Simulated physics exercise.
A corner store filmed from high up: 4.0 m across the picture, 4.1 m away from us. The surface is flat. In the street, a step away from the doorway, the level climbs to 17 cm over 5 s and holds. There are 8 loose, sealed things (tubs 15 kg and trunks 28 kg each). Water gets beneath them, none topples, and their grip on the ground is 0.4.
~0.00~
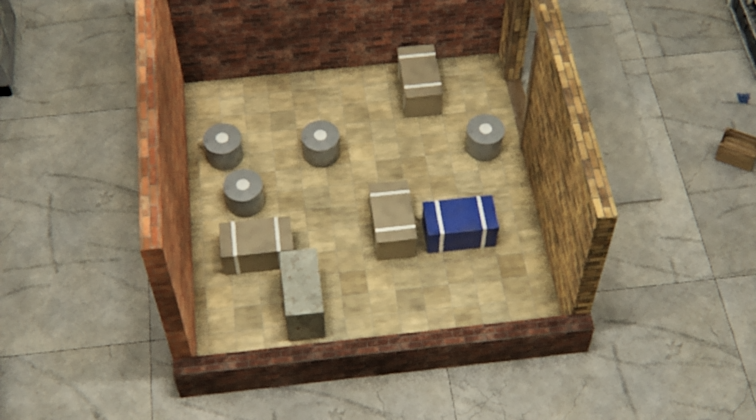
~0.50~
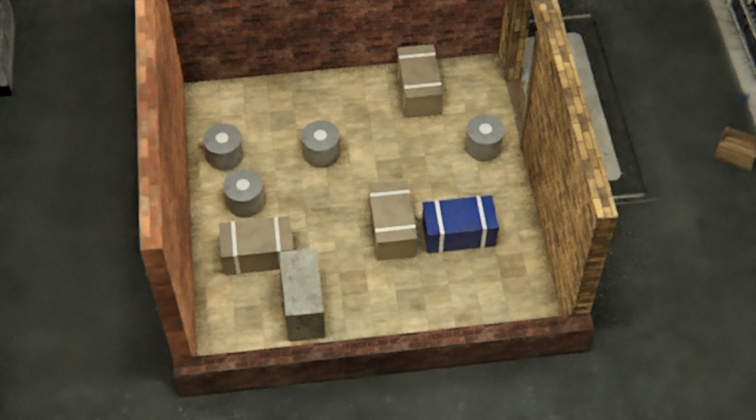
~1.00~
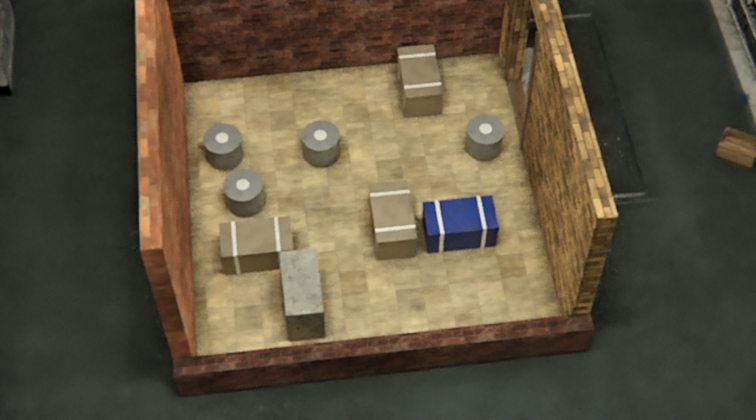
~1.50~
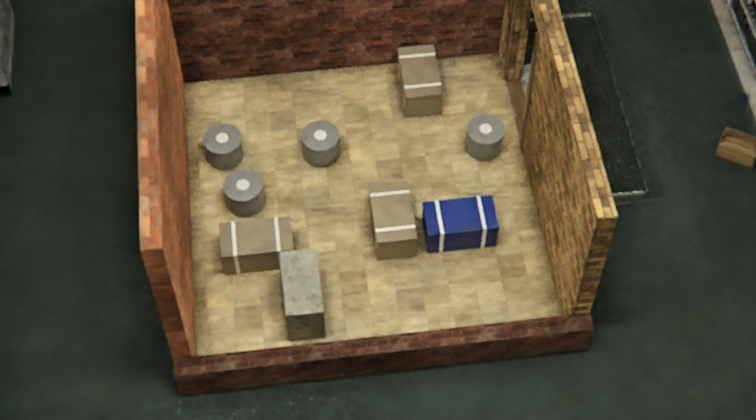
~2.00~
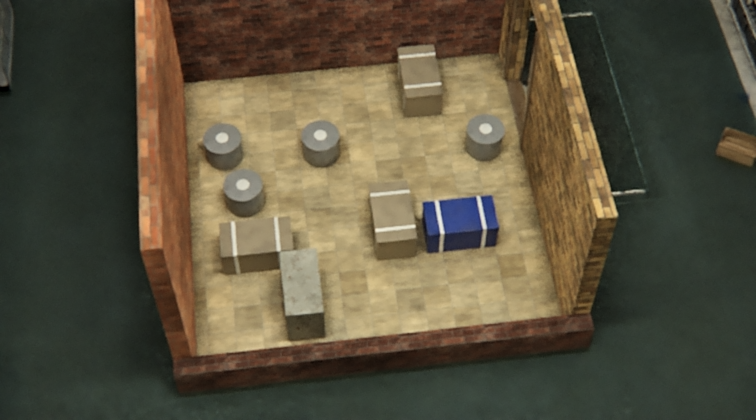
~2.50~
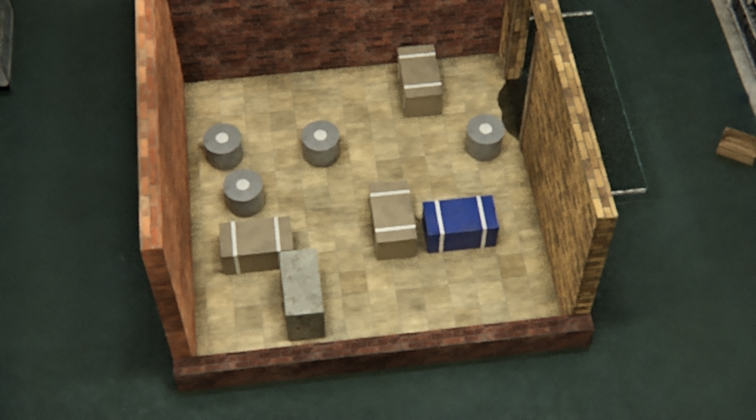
Dark water spread over the pale paving around the brick-walled store, then a small patch slipped in through the doorway at right, while the blue trunk, the other boxes and the round tubs stayed still.
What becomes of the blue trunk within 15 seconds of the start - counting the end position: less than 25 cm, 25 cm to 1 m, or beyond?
The blue trunk barely shifts.
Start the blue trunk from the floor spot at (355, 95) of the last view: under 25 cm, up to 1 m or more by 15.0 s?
It gets carried off.
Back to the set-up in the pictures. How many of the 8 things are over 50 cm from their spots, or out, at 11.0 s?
I count 1.
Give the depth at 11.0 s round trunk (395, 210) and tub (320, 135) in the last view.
Roughly 3 and 6 cm.
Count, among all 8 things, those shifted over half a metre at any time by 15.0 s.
I count 3.
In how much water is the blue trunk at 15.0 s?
About 6 cm.
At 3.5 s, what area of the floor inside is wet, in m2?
Roughly 1.0 m2.
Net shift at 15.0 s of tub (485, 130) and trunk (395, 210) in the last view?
In that order: 20 cm, 0 cm.
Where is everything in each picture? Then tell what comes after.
In the first frame, the blue trunk at (461, 215) rests on the ground; 0.0 m2 under water; 0 of 8 have shifted.
In the second frame, the blue trunk at (461, 215), on the bottom; 0.0 m2 under water; 0 of 8 have shifted.
In the third frame, the blue trunk at (461, 215) rests on the ground; water covers 0.0 m2; 0 of 8 have shifted.
In the fourth frame, the blue trunk at (461, 215), on the bottom; 0.0 m2 under water; 0 of 8 have shifted.
In the fifth frame, the blue trunk at (461, 215) rests on the ground; water covers 0.0 m2; 0 of 8 have shifted.
In the sixth frame, the blue trunk at (461, 215) rests on the ground; 0.1 m2 under water; 0 of 8 have shifted.
After 3.5 s the blue trunk is near (461, 215), 0.0 m from its start, aground; 0 afloat.
After 6.8 s the blue trunk is near (461, 215), 0.0 m from its start, aground; 0 afloat.
After 11.0 s the blue trunk is near (461, 215), 0.0 m from its start, aground; 2 afloat.
After 15.0 s the blue trunk is near (461, 215), 0.0 m from its start, aground; 4 afloat.
